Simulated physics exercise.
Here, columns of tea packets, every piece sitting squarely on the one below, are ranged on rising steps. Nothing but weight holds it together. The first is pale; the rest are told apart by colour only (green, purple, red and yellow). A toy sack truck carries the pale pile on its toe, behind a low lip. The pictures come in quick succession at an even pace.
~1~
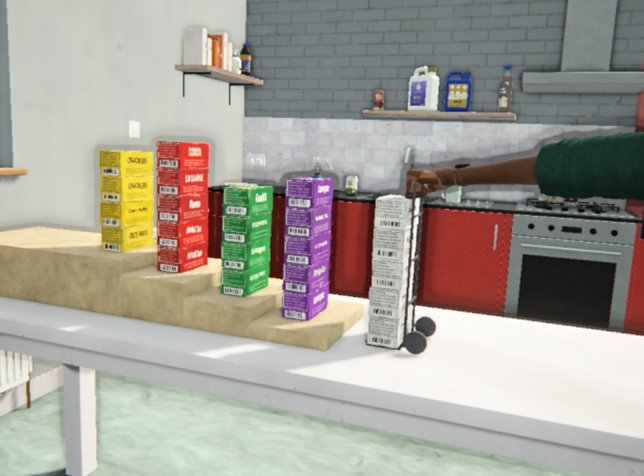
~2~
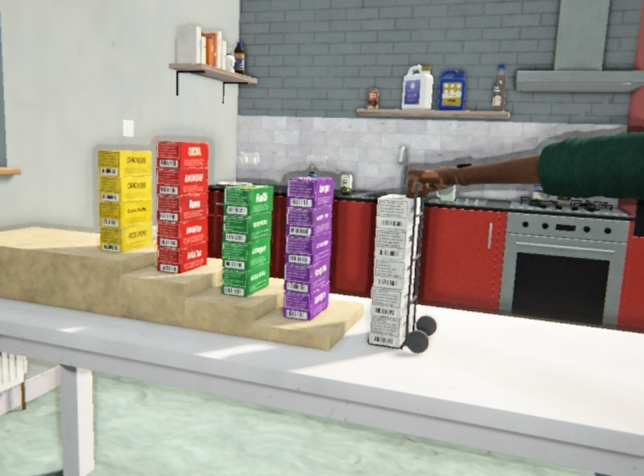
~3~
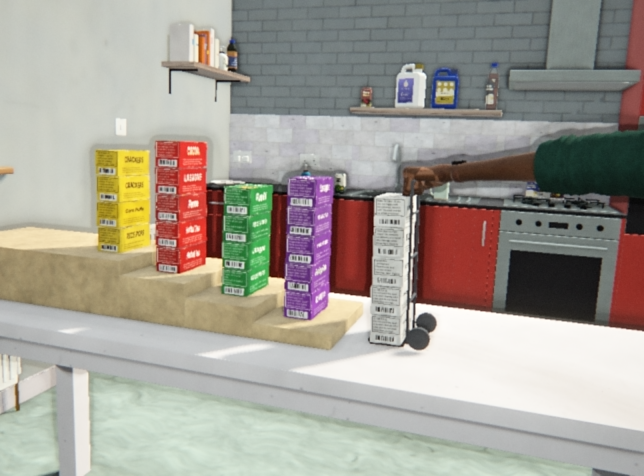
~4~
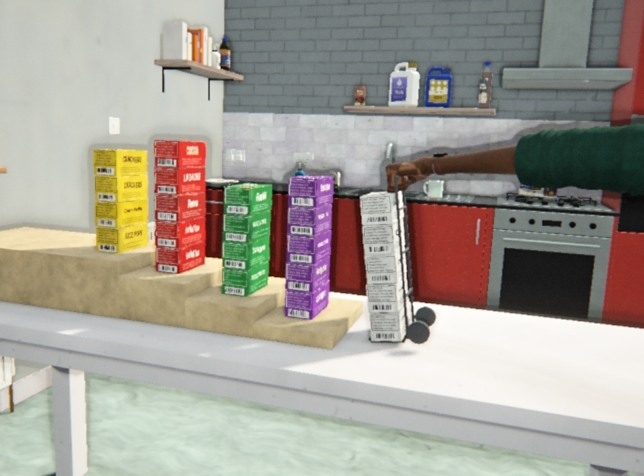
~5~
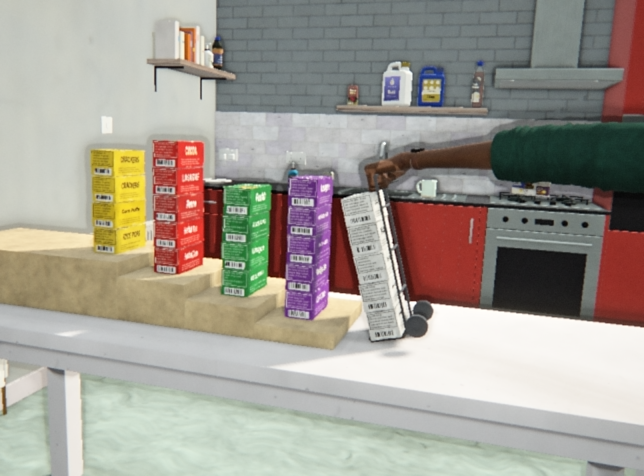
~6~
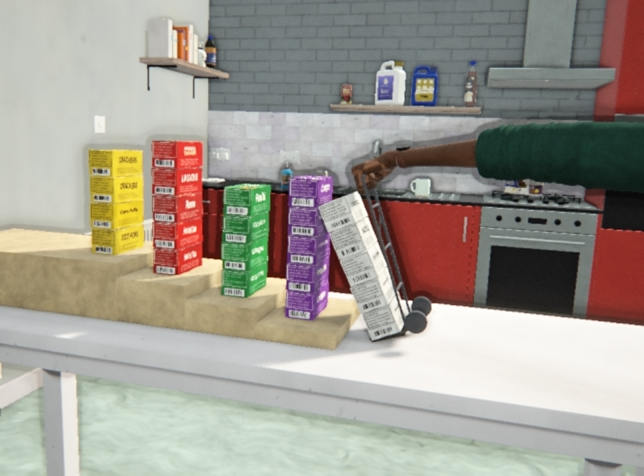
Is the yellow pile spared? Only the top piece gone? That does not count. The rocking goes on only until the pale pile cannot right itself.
No, okay, that pile crumbles.
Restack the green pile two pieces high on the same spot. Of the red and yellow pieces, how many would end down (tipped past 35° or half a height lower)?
By colour: Red 0, yellow 0.
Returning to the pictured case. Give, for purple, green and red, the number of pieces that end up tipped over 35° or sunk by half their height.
Colour by colour, that's purple at 4, green at 4, and red at 5.
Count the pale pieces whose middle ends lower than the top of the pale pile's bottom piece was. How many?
Altogether it is 1.
Soon, 5 of the pale pile down; none of the 4 yellow packets down (0 of 18 in all colours); top yellow packet unmoved; top purple packet tipped a little.
A while on, 5 of the pale pile down; none of the 4 yellow packets down (6 of 18 in all colours); top yellow packet unmoved; top purple packet tipped steeply, about its own height lower.
Towards the end, 5 of the pale pile down; 4 of the 4 yellow packets down (17 of 18 in all colours); top yellow packet on its side; top red packet on its side.
Finally, 5 of the pale pile down; 4 of the 4 yellow packets down (17 of 18 in all colours); top yellow packet upside down; top red packet upside down. Seen by the last camera, middles, top red packet near (50, 214).
